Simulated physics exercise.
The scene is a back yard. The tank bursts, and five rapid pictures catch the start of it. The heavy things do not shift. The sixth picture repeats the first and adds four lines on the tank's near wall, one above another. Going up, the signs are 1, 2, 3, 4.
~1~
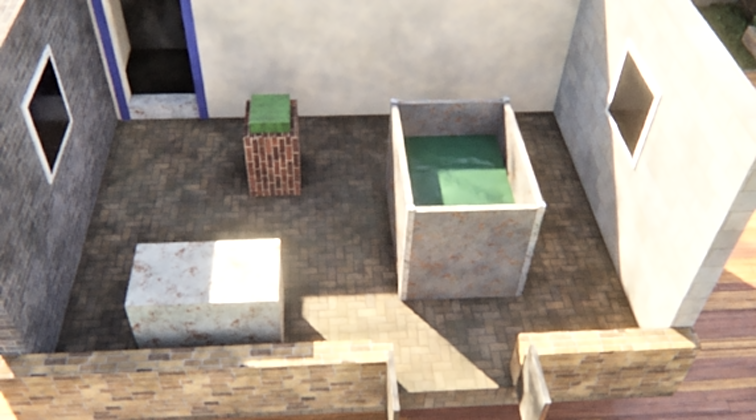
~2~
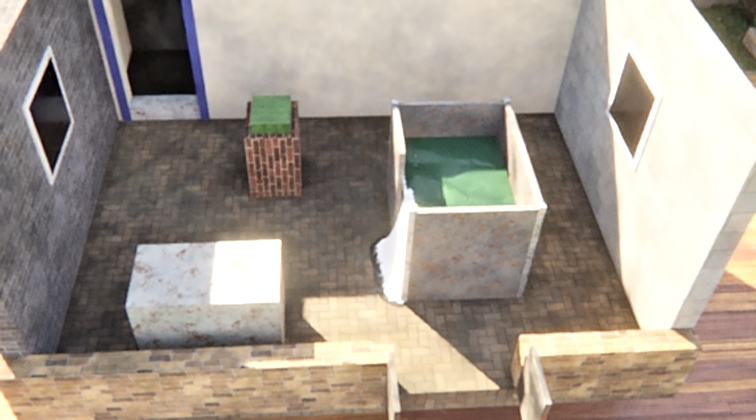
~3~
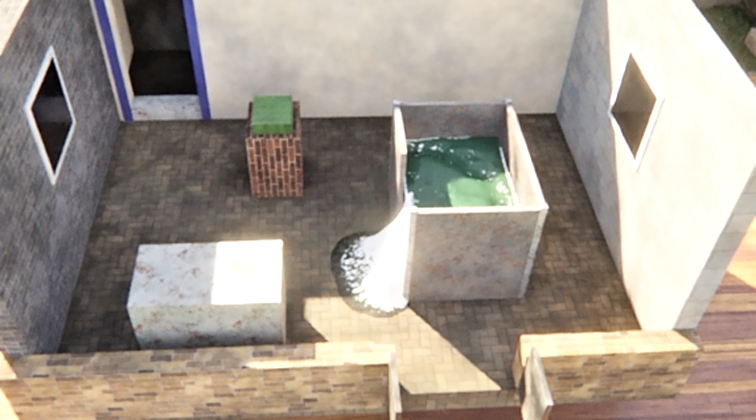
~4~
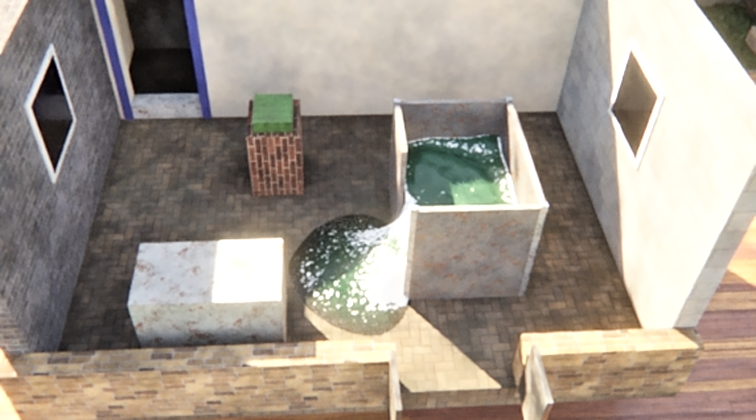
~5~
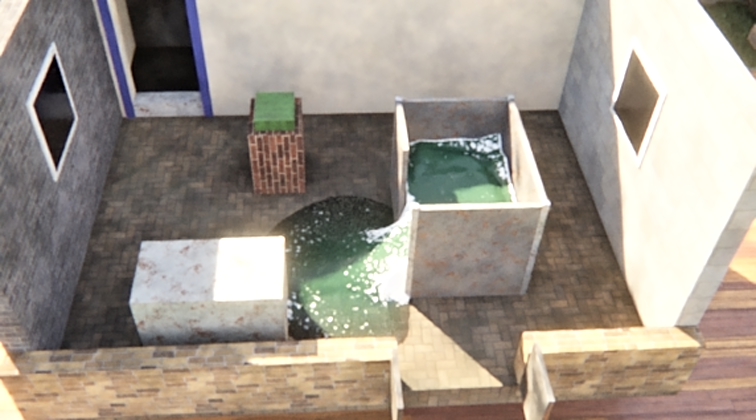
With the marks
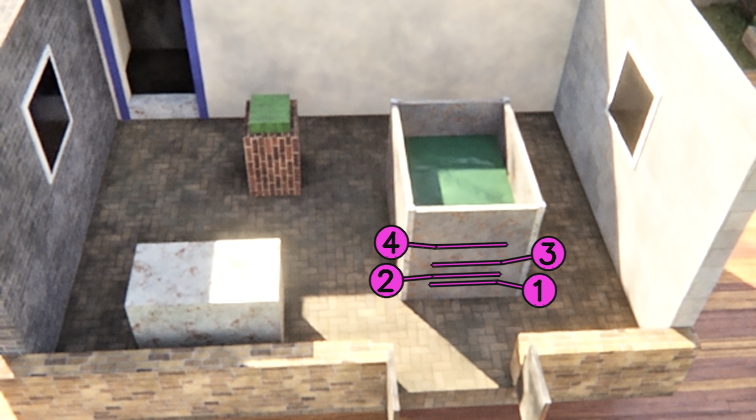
A walled back yard paved in brown brick is seen from above, with a blue-framed doorway at the back left and an opening in the low front wall. A tall stone tank of green water stands right of centre, a red brick planter topped with green behind a pale block at left. Water pours from the tank's left side and spreads, foaming, across the paving to the block.
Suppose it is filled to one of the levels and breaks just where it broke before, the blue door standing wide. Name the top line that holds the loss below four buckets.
4.
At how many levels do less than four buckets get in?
All of them.
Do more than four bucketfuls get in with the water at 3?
No.
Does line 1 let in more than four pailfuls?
No.
In magenta, 1 at (464, 283); 2 at (465, 275); 3 at (467, 263); 4 at (470, 245); from the bottom up 1, 2, 3, 4.
With 1, nothing gets over.
With 2, nothing gets over.
With 3, nothing gets over.
With 4, a bucket or two gets in.
